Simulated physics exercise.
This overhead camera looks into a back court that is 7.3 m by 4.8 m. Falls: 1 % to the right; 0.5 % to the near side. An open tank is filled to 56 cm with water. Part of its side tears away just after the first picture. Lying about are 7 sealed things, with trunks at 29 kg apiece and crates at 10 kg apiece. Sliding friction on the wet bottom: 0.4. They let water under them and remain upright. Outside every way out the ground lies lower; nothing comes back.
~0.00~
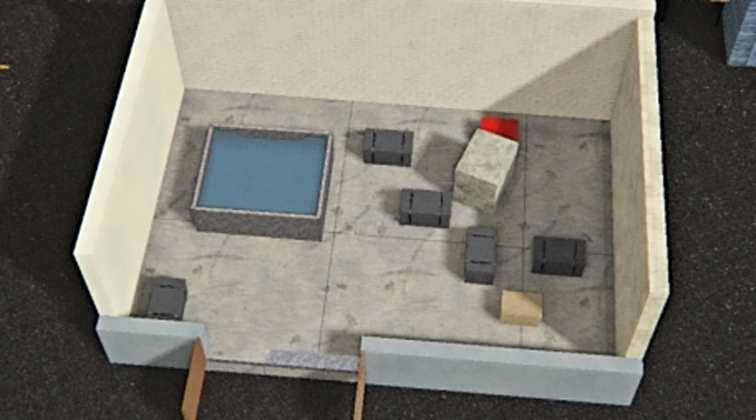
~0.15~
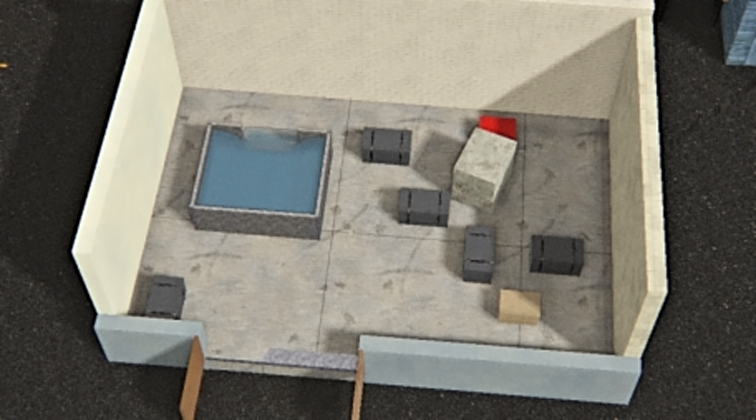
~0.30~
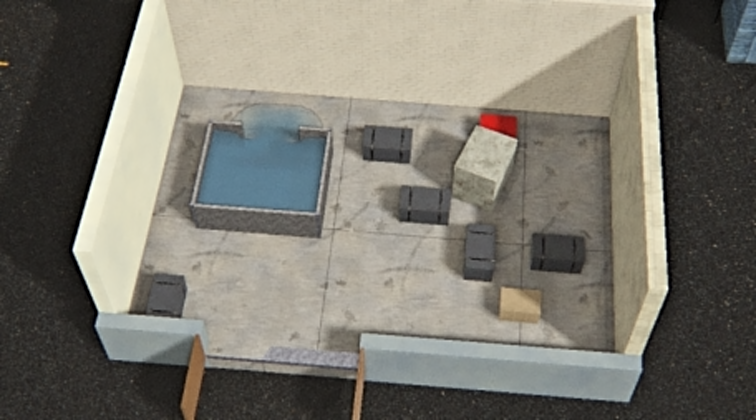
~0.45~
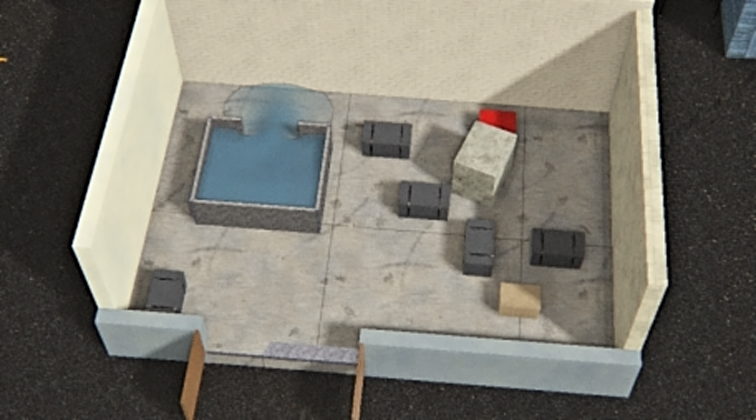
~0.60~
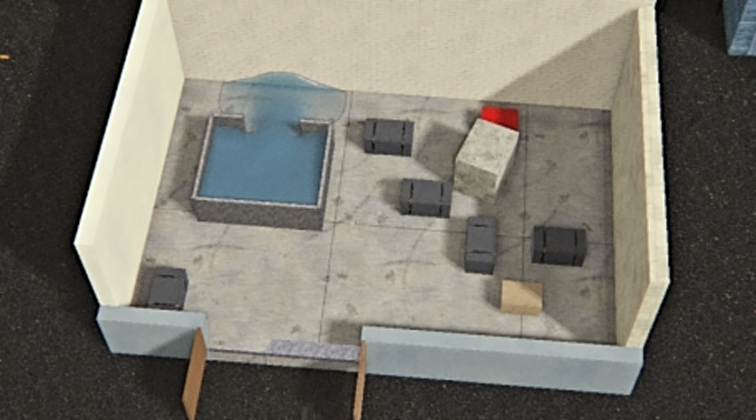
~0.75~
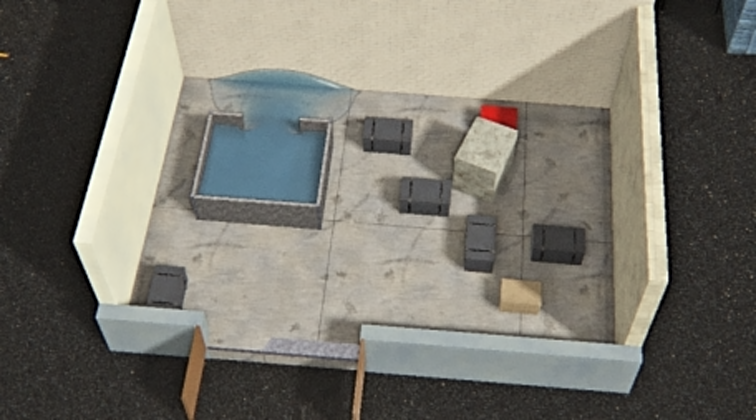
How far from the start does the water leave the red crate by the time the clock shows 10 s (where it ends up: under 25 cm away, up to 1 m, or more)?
Expect it to be swept a long way.
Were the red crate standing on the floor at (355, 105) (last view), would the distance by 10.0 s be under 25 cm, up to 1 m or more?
Short answer: It drifts a great distance.
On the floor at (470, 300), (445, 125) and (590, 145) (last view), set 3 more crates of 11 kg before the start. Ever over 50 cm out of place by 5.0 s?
Within it, beyond it, beyond it.
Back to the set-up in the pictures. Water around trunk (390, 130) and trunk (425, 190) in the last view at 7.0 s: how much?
5 and 3 cm.
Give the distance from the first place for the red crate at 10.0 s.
Distance: Near 350 cm.
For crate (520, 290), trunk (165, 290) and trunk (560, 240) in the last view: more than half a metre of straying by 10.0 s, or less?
The first never reached the threshold, the second topped the threshold, and the third never reached the threshold.
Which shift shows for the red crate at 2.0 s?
About 0 cm out of place.
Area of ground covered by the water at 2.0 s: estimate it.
Wet area: Approx. 10.5 m2.
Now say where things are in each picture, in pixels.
The red crate at (499, 128), on the bottom; water covers 2.9 m2; 0 of 7 have shifted, in the first picture.
The red crate at (498, 127) rests on the ground; 3.5 m2 under water; 0 of 7 have shifted, in the second picture.
The red crate at (498, 125) rests on the ground; water covers 4.2 m2; 0 of 7 have shifted, in the third picture.
The red crate at (498, 120) rests on the ground; water covers 4.8 m2; 0 of 7 have shifted, in the fourth picture.
The red crate at (500, 117), on the bottom; 5.0 m2 under water; 0 of 7 have shifted, in the fifth picture.
The red crate at (499, 116), on the bottom; water covers 5.2 m2; 0 of 7 have shifted, in the sixth picture.
After 2.0 s the red crate is near (499, 116), 0.0 m from its start, aground; 0 of 7 are out; 0 afloat.
After 4.5 s the red crate is near (594, 141), 1.6 m from its start, afloat; 0 of 7 are out; 1 afloat.
After 7.0 s the red crate is near (581, 224), 2.4 m from its start, afloat; 0 of 7 are out; 1 afloat.
After 10.0 s the red crate is near (601, 296), 3.7 m from its start, afloat; 0 of 7 are out; 1 afloat.
